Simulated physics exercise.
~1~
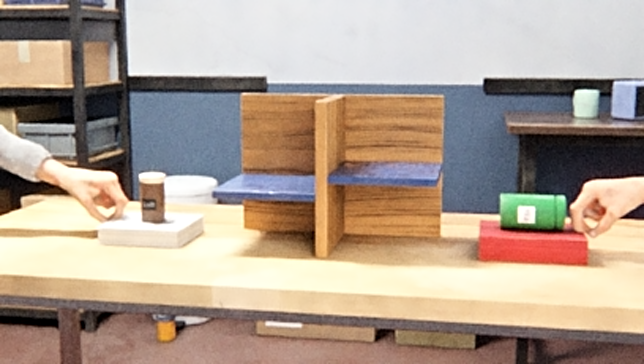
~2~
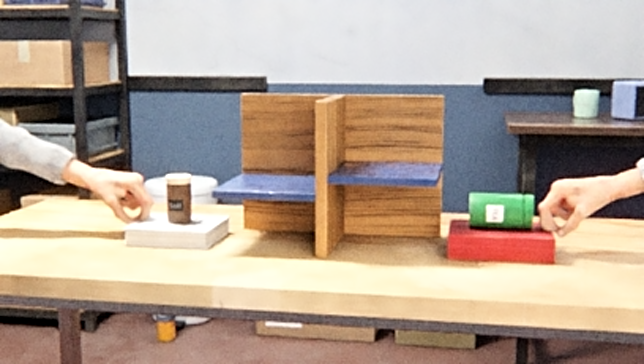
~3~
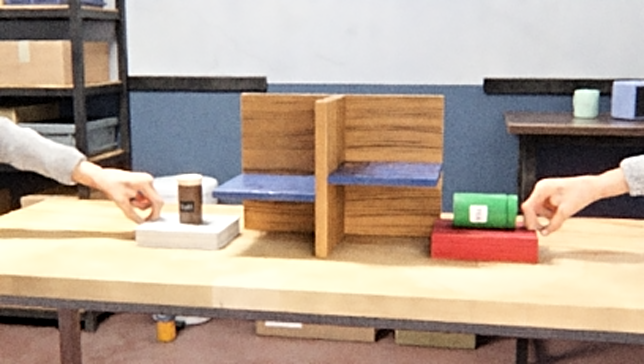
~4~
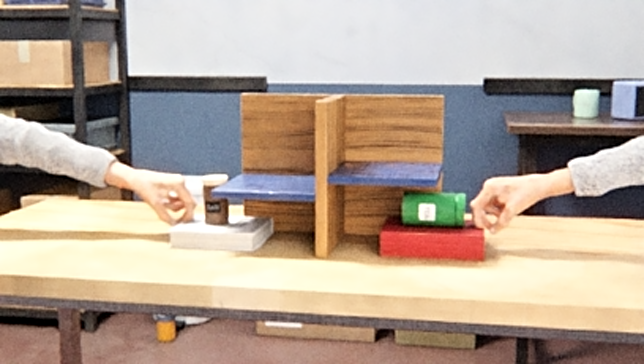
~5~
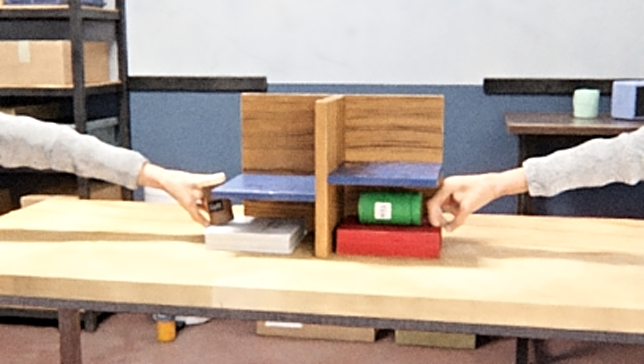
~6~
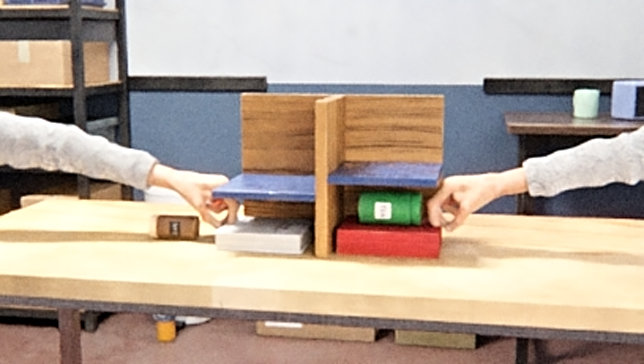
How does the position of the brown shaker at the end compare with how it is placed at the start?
At the start the brown shaker stands upright on the white book, but by the end it lies on its side on the table.
